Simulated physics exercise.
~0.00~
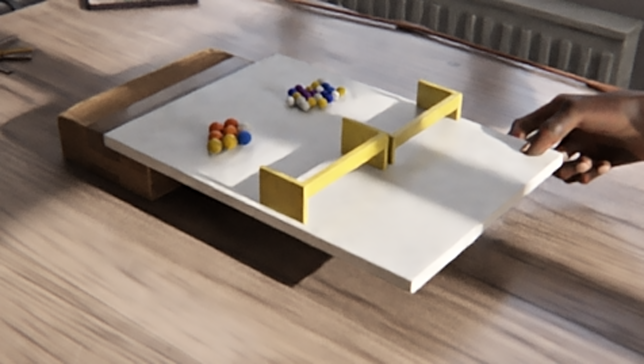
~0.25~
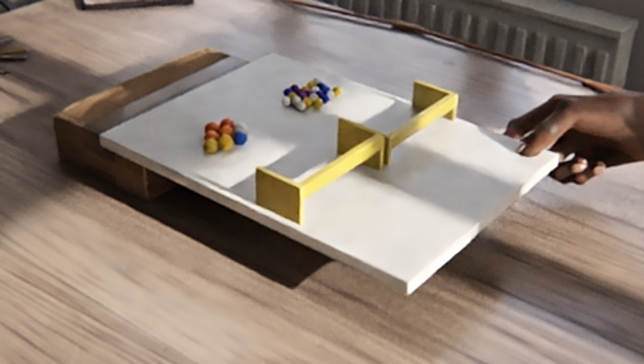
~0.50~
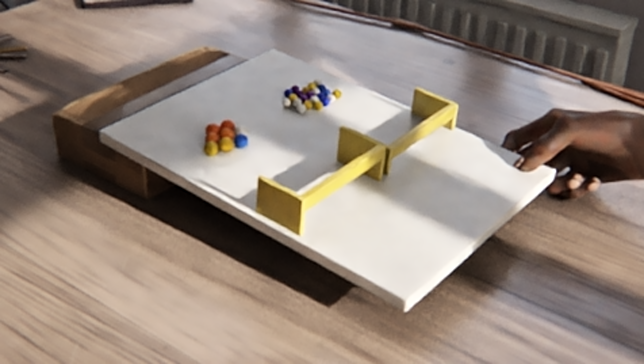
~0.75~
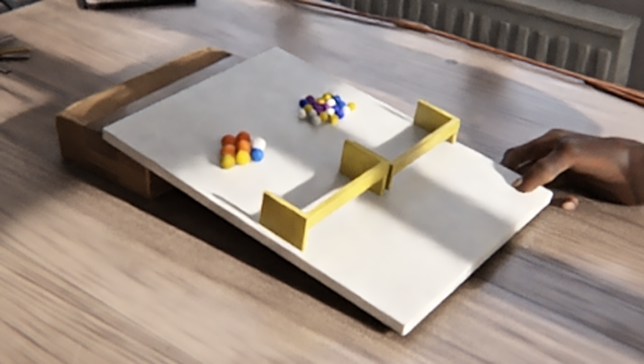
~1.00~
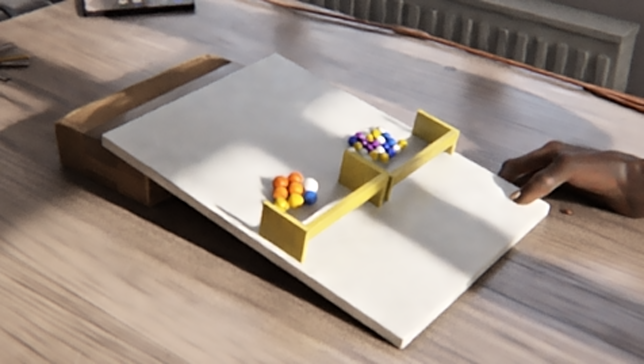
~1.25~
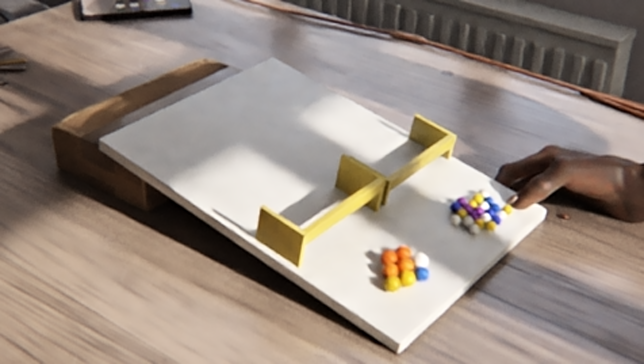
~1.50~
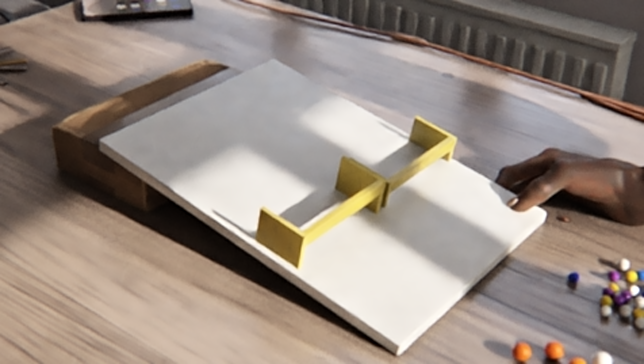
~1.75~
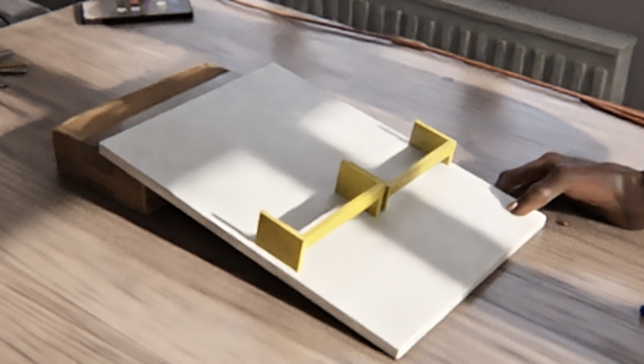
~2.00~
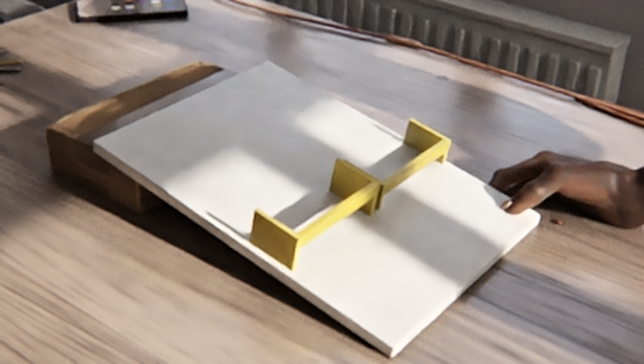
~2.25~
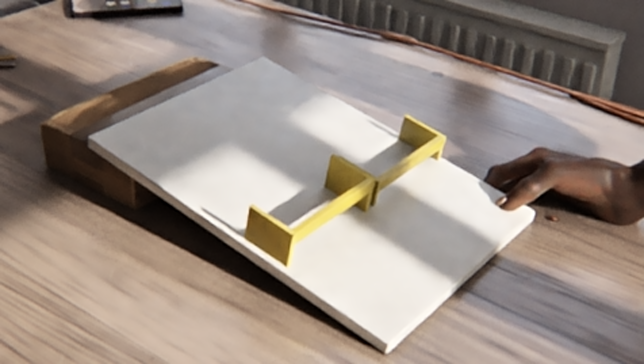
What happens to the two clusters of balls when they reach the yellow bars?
Both the nearer cluster and the farther cluster get through the gaps under their yellow bars and carry on down the board.
